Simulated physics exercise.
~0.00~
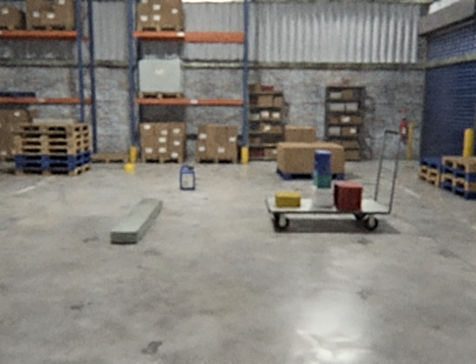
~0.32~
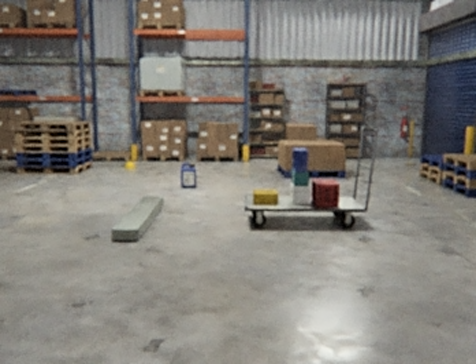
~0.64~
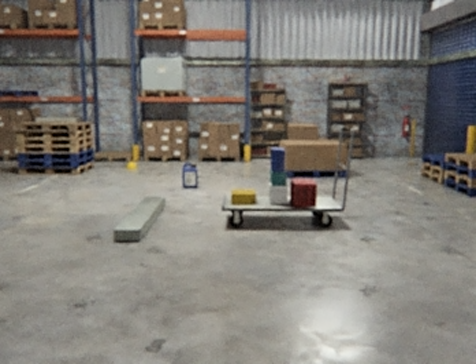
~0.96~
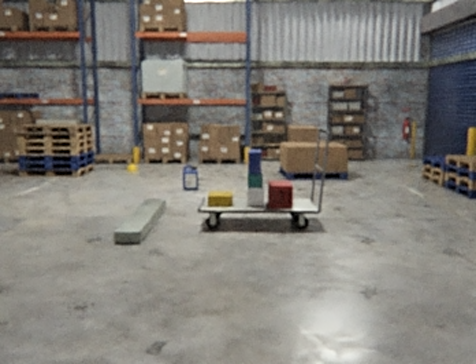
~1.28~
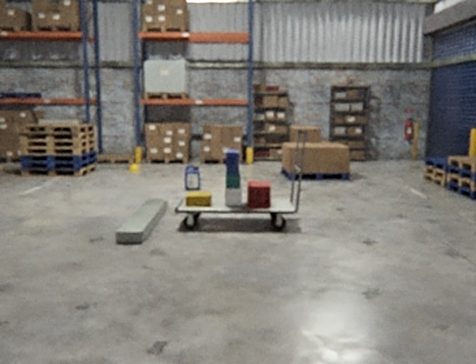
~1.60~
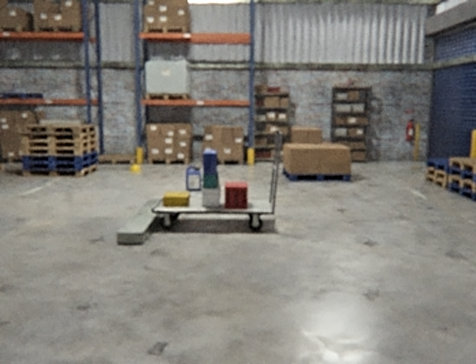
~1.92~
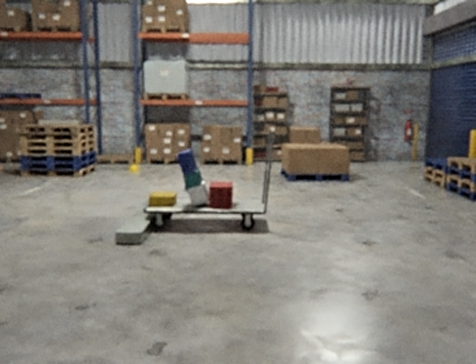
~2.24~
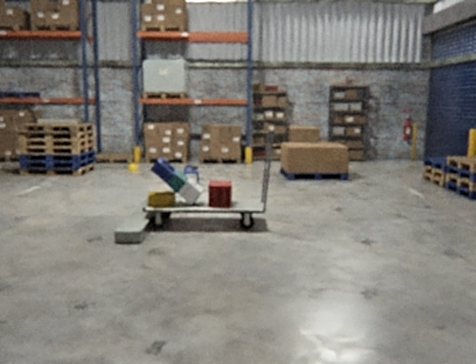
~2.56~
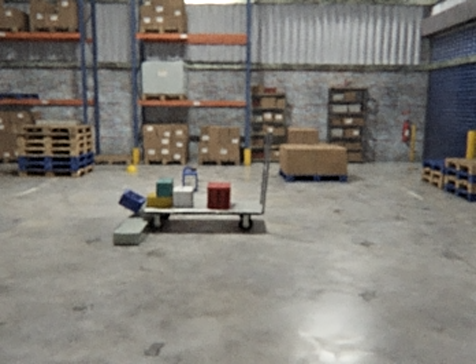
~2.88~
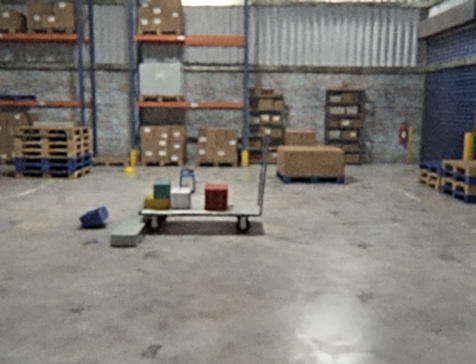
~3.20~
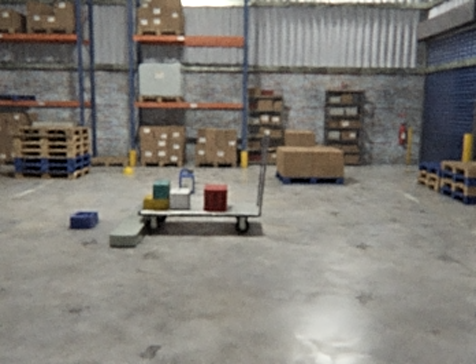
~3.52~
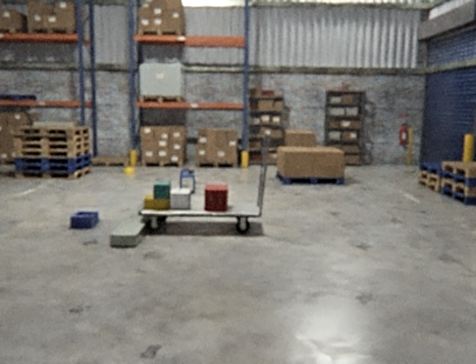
In a warehouse, a cart rolls left into a kerb, toppling its stack and spilling the blue crate.
